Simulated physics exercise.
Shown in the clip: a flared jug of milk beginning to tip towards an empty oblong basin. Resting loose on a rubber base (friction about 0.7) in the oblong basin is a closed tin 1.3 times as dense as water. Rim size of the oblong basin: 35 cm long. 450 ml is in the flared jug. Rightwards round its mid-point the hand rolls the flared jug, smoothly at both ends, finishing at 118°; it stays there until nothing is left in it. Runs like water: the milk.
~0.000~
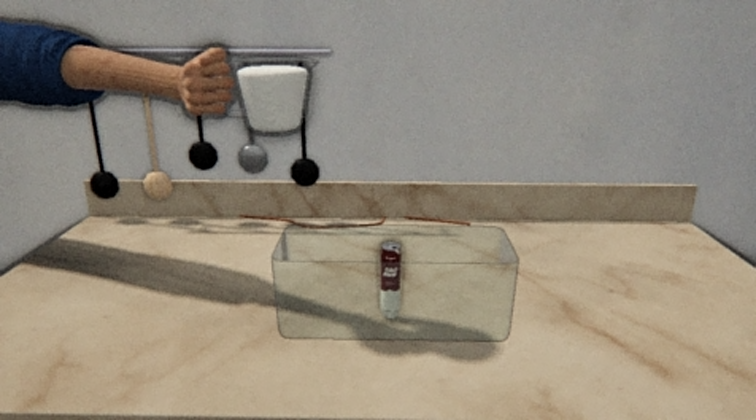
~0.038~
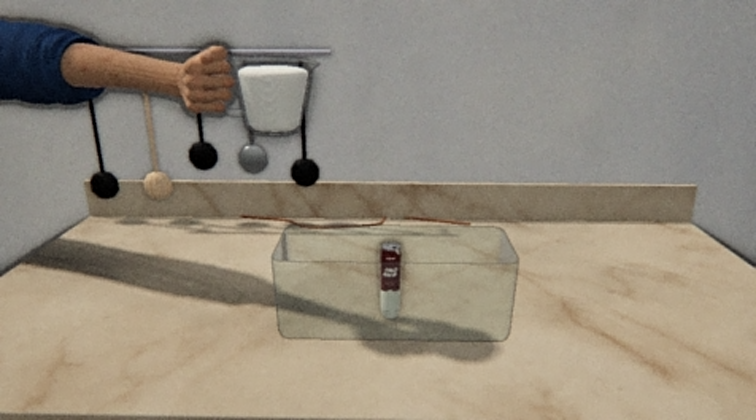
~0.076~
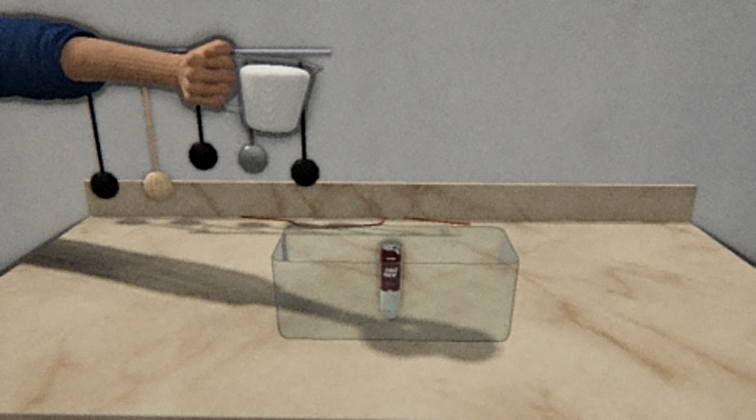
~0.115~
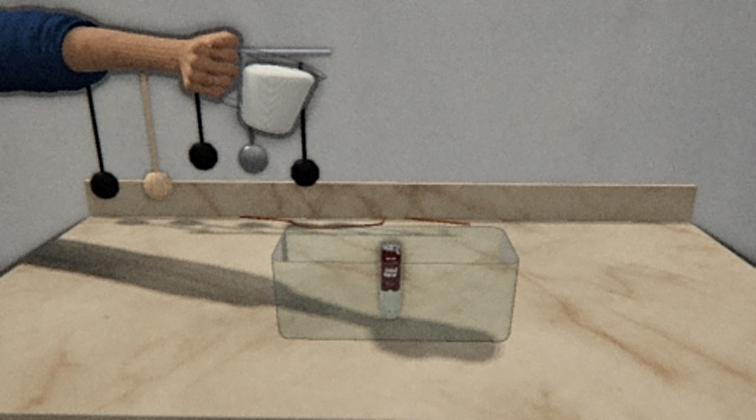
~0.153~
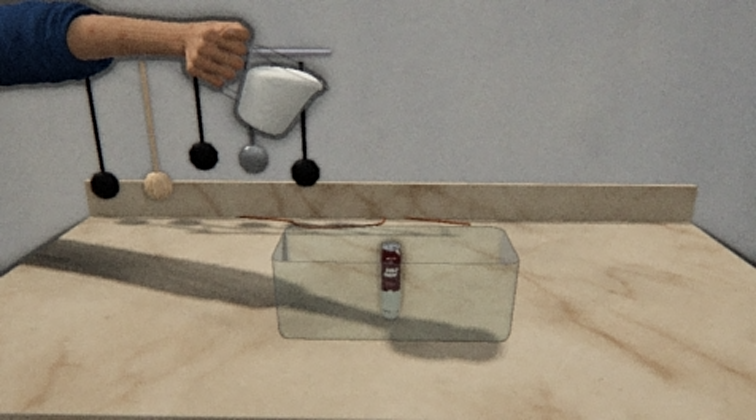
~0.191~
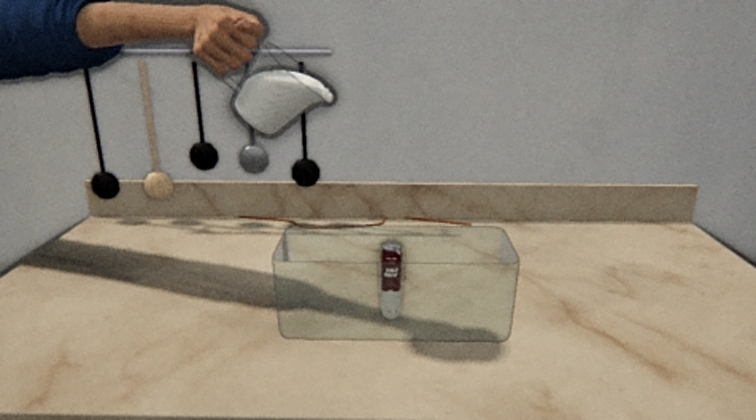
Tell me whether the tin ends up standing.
It's going to overturn.
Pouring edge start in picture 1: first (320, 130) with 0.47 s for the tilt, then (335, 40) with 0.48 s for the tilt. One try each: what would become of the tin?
In the first try it remains standing; in the second it comes down.
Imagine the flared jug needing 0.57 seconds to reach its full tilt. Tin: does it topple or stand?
The tin tips over.
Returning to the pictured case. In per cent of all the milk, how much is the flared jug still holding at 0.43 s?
Fraction remaining: Approx. 24 per cent.
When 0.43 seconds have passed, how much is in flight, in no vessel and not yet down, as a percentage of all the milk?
It comes to roughly 58 per cent.
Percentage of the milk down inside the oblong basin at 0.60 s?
About 86 per cent.
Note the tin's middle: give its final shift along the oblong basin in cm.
Net tin displacement: Roughly 9.0 cm.
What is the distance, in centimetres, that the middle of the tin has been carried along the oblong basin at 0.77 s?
Around 7 cm.
Then, 0.43 s in, the tilt is 115° and 23 per cent is still to pour; the tin stands where it began.
Then, 0.60 s in, the tilt is 118° and 0 per cent is still to pour; the tin leans 9°.
Then, 0.77 s in, the tilt is 118° and 0 per cent is still to pour; the tin leans 52°.
Then, 0.97 s in, the tilt is 118° and 0 per cent is still to pour; the tin lies on its side.
Finally, the tin lies on its side.
